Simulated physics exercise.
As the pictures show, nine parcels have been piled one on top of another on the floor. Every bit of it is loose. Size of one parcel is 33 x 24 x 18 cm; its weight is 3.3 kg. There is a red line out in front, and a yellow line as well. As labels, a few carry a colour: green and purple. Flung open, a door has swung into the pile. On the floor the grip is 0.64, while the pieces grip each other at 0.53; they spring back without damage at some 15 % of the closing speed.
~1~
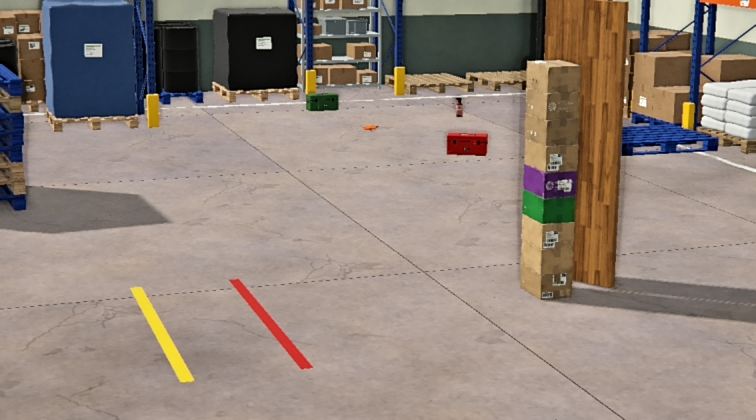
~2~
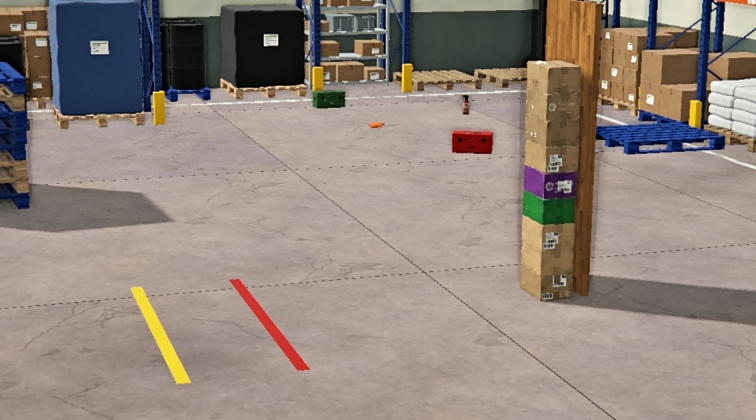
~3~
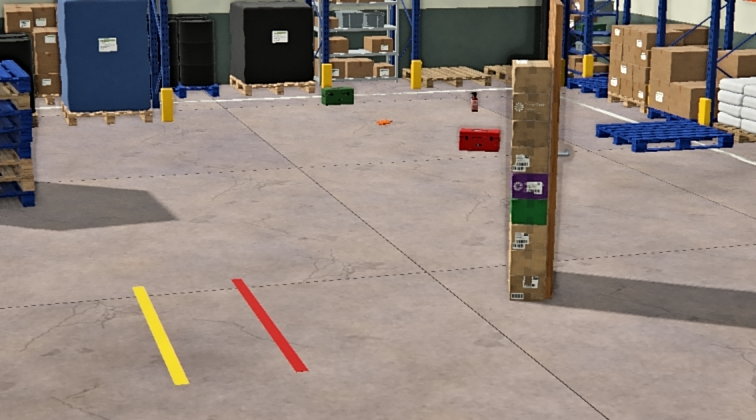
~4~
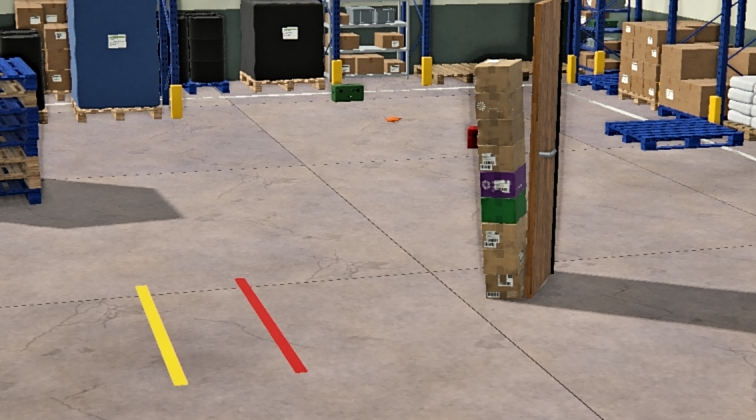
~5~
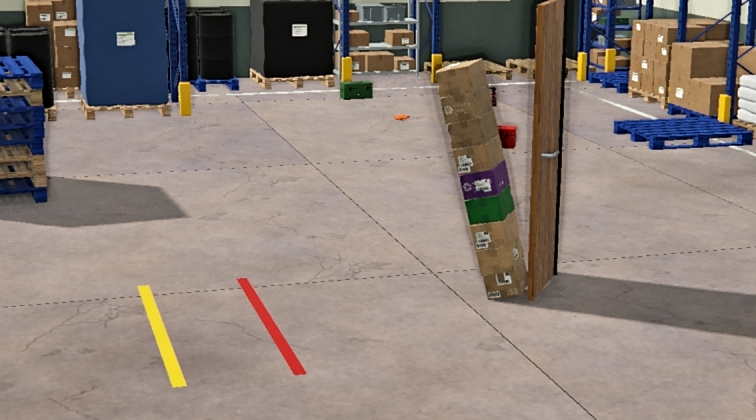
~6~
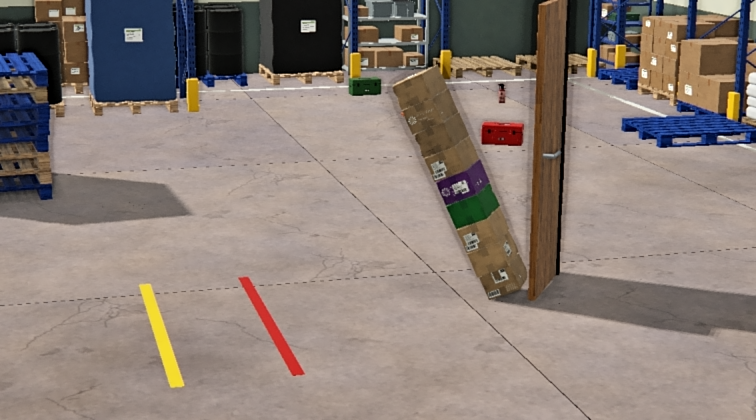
The clip shows a wooden door swinging into a tall stack of boxes, with one purple and one green, on a warehouse floor; the stack shifts left, then leans increasingly leftward, away from the door, behind yellow and red lines.
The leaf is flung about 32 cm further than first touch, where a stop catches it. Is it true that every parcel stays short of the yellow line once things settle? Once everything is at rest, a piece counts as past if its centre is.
Beyond the line you'll find zero pieces.
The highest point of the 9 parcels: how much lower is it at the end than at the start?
I'd put it at around 135 cm.
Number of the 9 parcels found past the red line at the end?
I count 1 of them.
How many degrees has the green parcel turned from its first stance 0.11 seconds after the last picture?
Some 30°.
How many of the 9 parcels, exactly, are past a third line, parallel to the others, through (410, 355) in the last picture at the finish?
I count 4 of them.
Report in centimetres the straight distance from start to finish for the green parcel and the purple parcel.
Distance from start in cm - green 130, purple 150.
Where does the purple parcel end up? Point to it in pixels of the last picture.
Near (364, 265).
Then, 0.11 s later than the last frame, none of the 9 parcels past the yellow line, 9 disturbed; purple parcel tilted 35°, 7 cm lower; green parcel tilted 35°.
Then, 0.29 s later than the last frame, none of the 9 parcels past the yellow line, 9 disturbed; green parcel tilted 57°, 19 cm lower; purple parcel tilted 57°, 27 cm lower.
Then, 0.55 s later than the last frame, none of the 9 parcels past the yellow line, 9 disturbed; green parcel on its side; purple parcel on its side.
When it is over, none of the 9 parcels past the yellow line, 9 disturbed; purple parcel on its side; green parcel on its side. The farthest middle lies 66 cm short of that line. In pixels of the last frame, middles, purple parcel near (364, 265), green parcel near (390, 267).
